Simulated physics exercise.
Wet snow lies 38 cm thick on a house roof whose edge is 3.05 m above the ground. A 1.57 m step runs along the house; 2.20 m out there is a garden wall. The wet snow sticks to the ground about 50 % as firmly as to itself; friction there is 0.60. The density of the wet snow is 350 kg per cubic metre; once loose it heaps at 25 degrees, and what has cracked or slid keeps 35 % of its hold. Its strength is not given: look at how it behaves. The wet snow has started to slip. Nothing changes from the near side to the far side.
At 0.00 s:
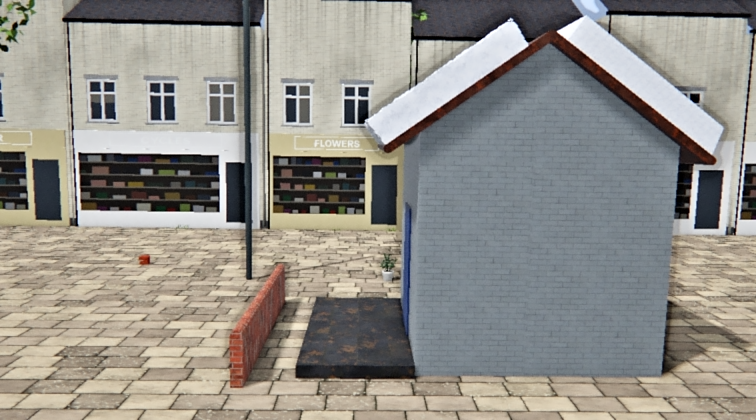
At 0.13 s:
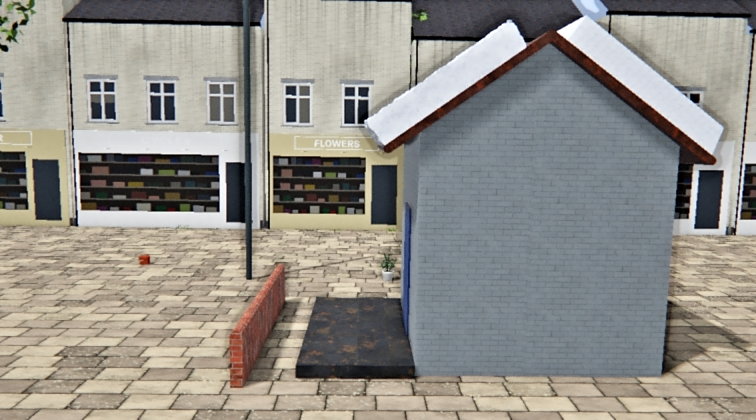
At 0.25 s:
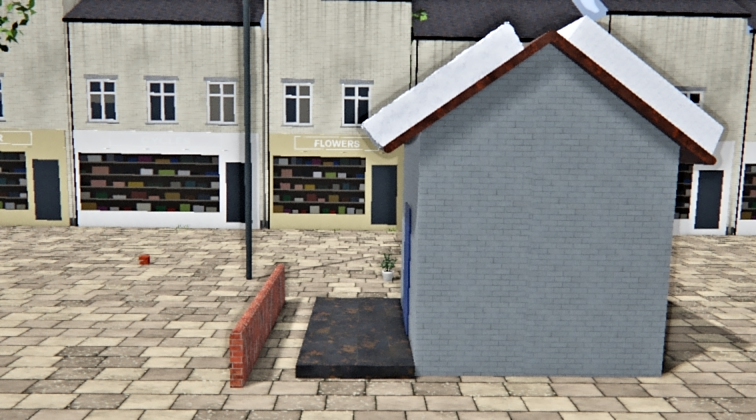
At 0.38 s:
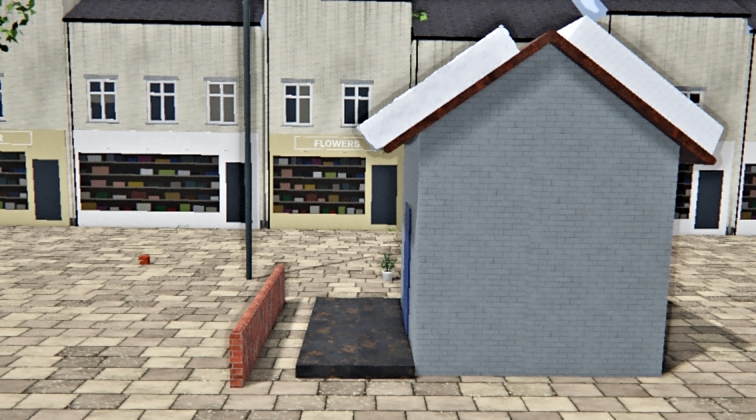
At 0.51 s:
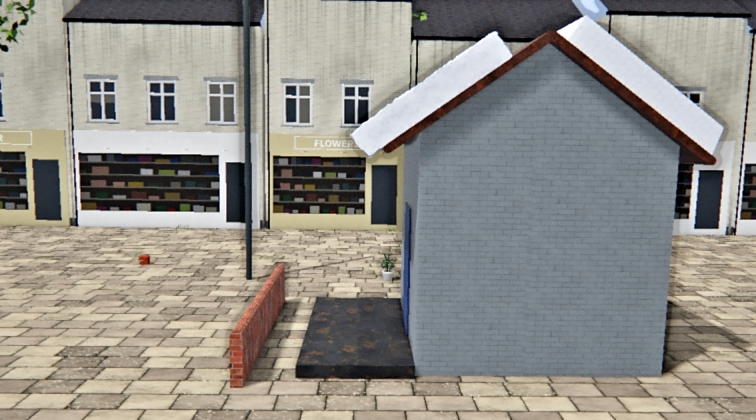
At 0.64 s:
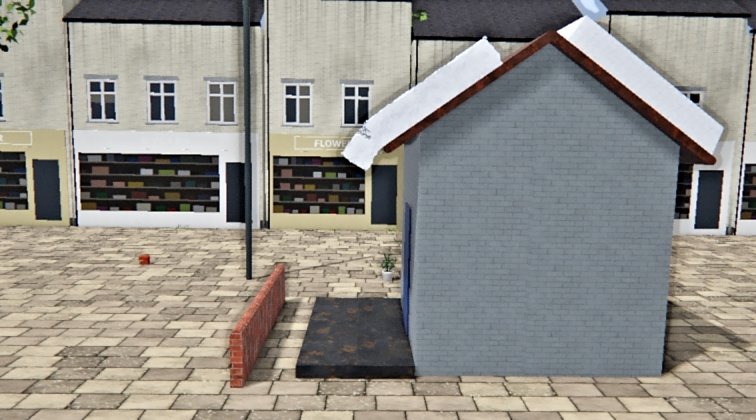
Thick white snow slides slowly down the left roof slope and begins to crack.
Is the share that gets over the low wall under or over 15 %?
Expect under 15 %.
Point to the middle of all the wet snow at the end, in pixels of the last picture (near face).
Near (288, 352).
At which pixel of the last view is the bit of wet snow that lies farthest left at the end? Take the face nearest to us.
Around (61, 376).
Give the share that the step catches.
Near 40 %.
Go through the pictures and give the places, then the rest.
In the first frame, leading edge of the wet snow at (370, 124), 5 % of it past the eaves, in one piece.
In the second frame, leading edge of the wet snow at (369, 124), its middle shifted 1.5 cm, 5 % of it past the eaves, in one piece.
In the third frame, leading edge of the wet snow at (366, 127), its middle shifted 5.9 cm, 7 % of it past the eaves, in one piece.
In the fourth frame, leading edge of the wet snow at (361, 131), its middle shifted 13 cm, 11 % of it past the eaves, in one piece.
In the fifth frame, leading edge of the wet snow at (354, 138), its middle shifted 25 cm, 16 % of it past the eaves, in one piece.
In the sixth frame, leading edge of the wet snow at (344, 151), its middle shifted 39 cm, 22 % of it past the eaves, cracking.
After 1.07 s, 73 % is still on the roof and 0 % is past the low wall.
After 1.58 s, 18 % is still on the roof and 0 % is past the low wall.
After 2.09 s, none is still on the roof and 3 % is past the low wall.
After 2.60 s, none is still on the roof and 4 % is past the low wall.
After 3.00 s, at the end, none is still on the roof and 4 % is past the low wall.
